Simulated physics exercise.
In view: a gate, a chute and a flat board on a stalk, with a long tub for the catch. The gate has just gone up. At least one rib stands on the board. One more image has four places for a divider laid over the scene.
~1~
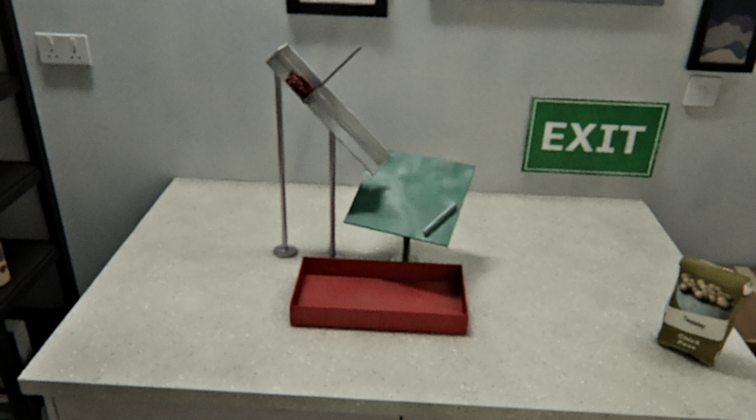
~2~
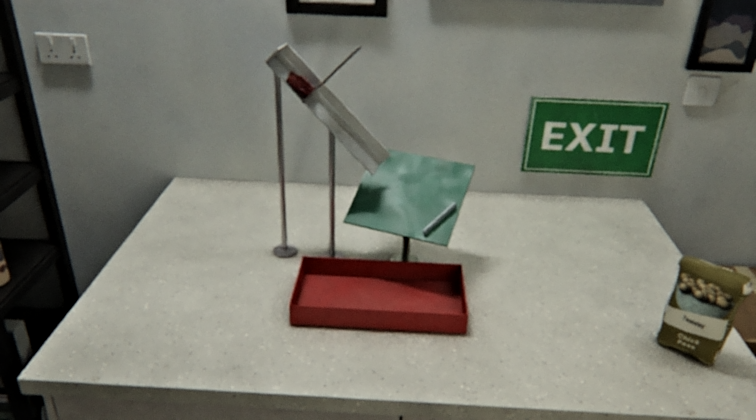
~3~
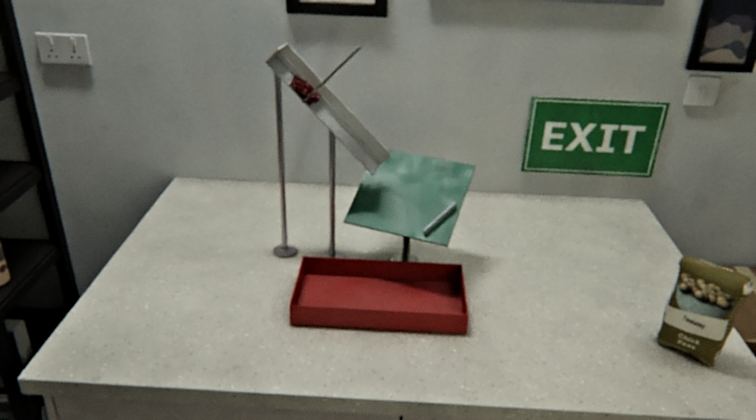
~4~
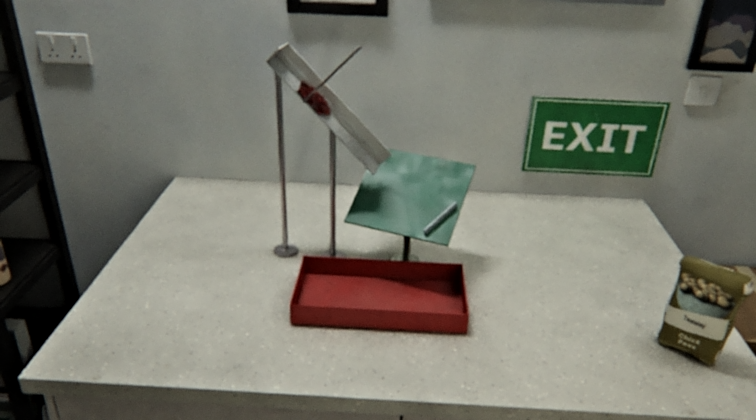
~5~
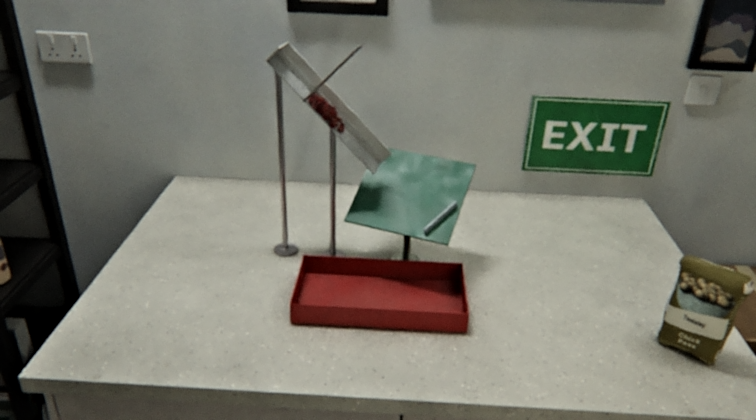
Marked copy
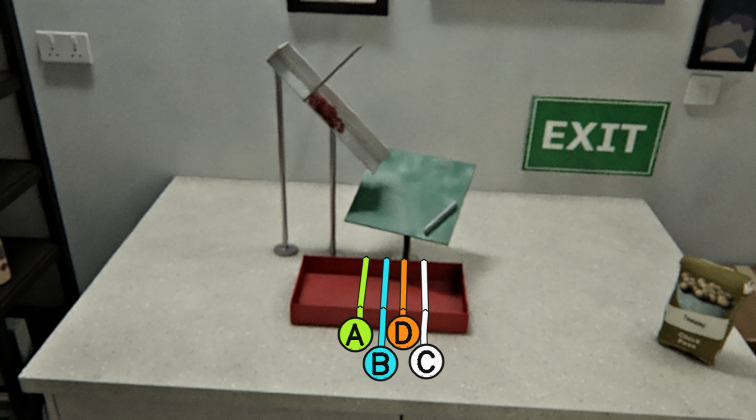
A sloping metal chute on thin stands rises at the centre-left of a pale speckled tabletop, seen from slightly above in a room with grey walls. Below it are a tilted green board with a small rib and a long red tub, with a green EXIT sign and a brown packet to the right. Dark red beans slide a short way down the chute, spreading slightly, while the camera stays nearly still.
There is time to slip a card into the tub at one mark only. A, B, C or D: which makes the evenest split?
D.
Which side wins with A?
Right.
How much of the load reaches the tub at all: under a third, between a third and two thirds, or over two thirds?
It is over two thirds.
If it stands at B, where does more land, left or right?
Right.
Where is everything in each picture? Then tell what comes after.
Load behind the gate at (303, 84), kidney beans; lip of the chute at (376, 171), sloping fairly steeply, in the first picture.
Middle of the board at (409, 193), tilted fairly steeply; middle of its low edge at (394, 234); of its high edge at (424, 156), in the second picture.
Front corners of the tub at (290, 305) and (468, 315), empty; front of the load at (318, 99), in the third picture.
Middle of the load at (315, 98); its front at (327, 113), about a quarter of the way to the lip; rib from (456, 202) to (424, 230), in the fourth picture.
Middle of the load at (327, 110); its front at (343, 130), about half of the way to the lip, in the fifth picture.
On the marked copy, line A crosses the front rim at (360, 308); line B crosses the front rim at (383, 309); line C crosses the front rim at (425, 311); line D crosses the front rim at (403, 310).
If A is chosen, of what is caught, none on the left of the divider, all on the right.
If B is chosen, of what is caught, a stray few on the left of the divider, nearly all on the right.
If C is chosen, of what is caught, most on the left of the divider, a small part on the right.
If D is chosen, of what is caught, about half on the left of the divider, about half on the right.
